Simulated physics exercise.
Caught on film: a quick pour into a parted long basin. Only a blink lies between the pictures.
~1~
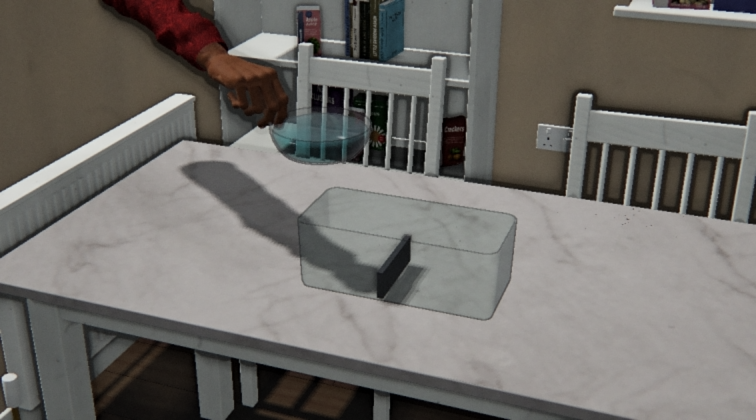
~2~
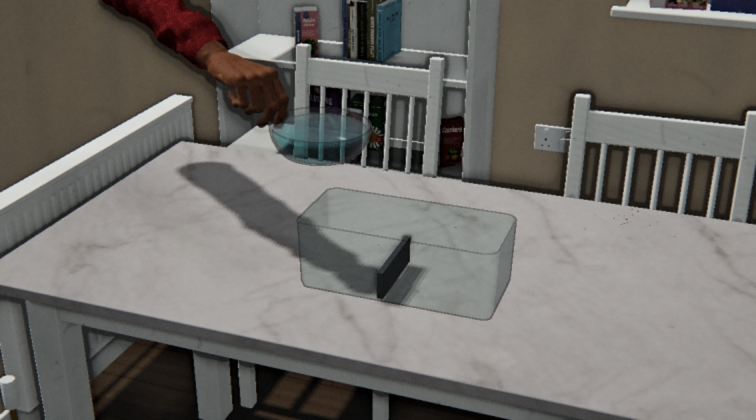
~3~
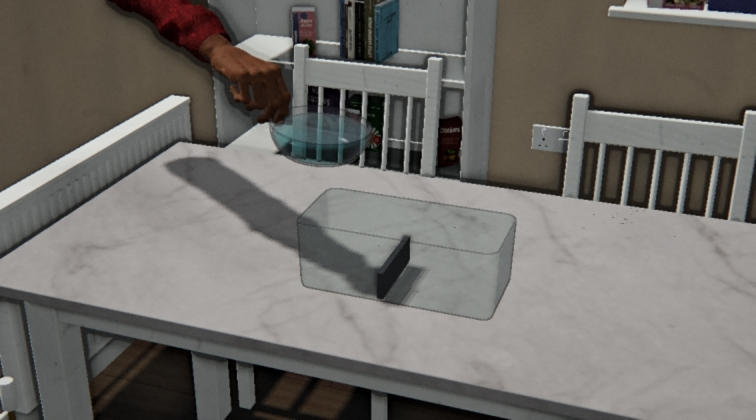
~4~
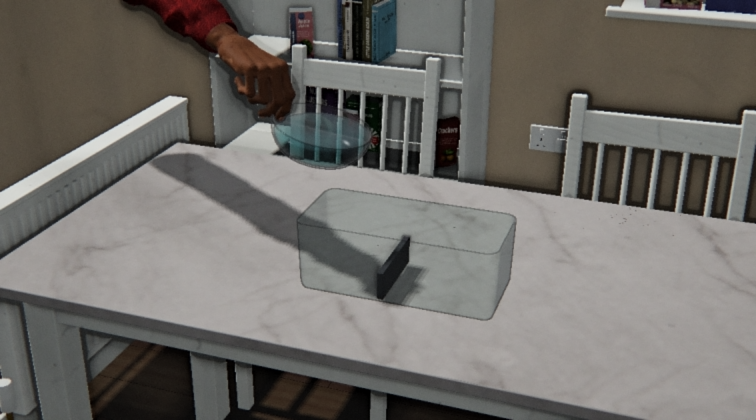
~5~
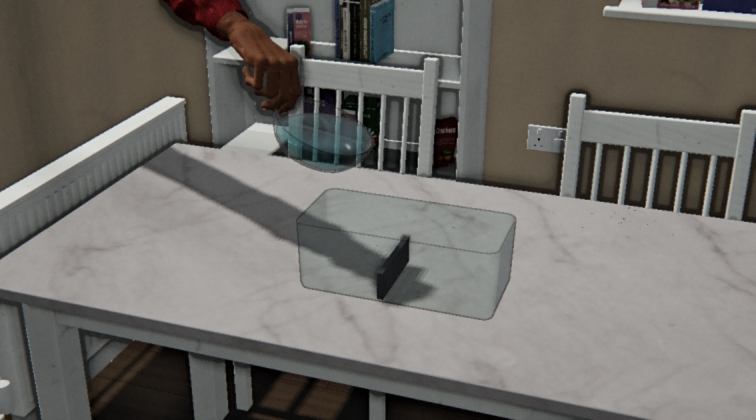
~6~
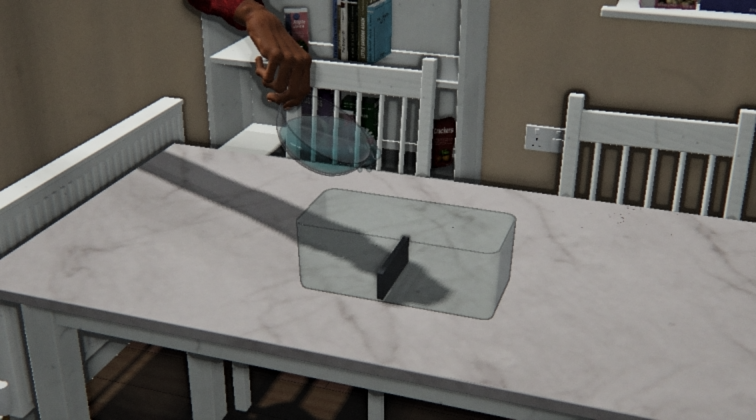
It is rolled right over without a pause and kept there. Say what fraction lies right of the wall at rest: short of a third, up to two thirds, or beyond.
It comes to between a third and two thirds.
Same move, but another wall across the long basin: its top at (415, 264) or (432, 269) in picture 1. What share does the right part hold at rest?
About 20 and 20 per cent.
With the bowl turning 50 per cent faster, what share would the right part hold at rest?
Close to 30 per cent.
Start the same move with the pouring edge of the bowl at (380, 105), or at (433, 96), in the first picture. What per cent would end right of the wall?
About 75 and 80 per cent.
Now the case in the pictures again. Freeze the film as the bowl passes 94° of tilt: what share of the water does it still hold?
Close to 5 per cent.
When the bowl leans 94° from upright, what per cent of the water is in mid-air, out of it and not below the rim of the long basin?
Close to 20 per cent.
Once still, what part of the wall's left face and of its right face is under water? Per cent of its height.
Left about 30, right about 30.
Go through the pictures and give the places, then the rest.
In the first picture, it leans 0°; its right rim is at (368, 131); the water meets the walls at (277, 122) and (367, 135); the long basin's rim runs from (313, 204) to (508, 236); the wall's top is at (395, 254).
In the second picture, it leans 1°; its right rim is at (368, 133); the water meets the walls at (277, 122) and (367, 135).
In the third picture, it leans 6°; its right rim is at (368, 136); the water meets the walls at (278, 121) and (368, 137).
In the fourth picture, it leans 13°; its right rim is at (369, 143); the water meets the walls at (279, 120) and (369, 139).
In the fifth picture, it leans 22°; its right rim is at (369, 151); the water meets the walls at (282, 120) and (367, 145); 3 per cent is over the edge.
In the sixth picture, it leans 32°; its right rim is at (367, 160); the water meets the walls at (285, 121) and (354, 143); 12 per cent is over the edge.
A moment on, the bowl is tipped on its side and 5 per cent is still to pour, 29 is left of the wall and 47 right of it.
Next, the bowl is tipped right over and 0 per cent is still to pour, 44 is left of the wall and 48 right of it.
Then the bowl is tipped right over and 0 per cent is still to pour, 46 is left of the wall and 51 right of it.
Later the bowl is tipped right over and 0 per cent is still to pour, 46 is left of the wall and 51 right of it.
At rest 46 per cent lies left of the wall, 51 right of it and 3 outside.
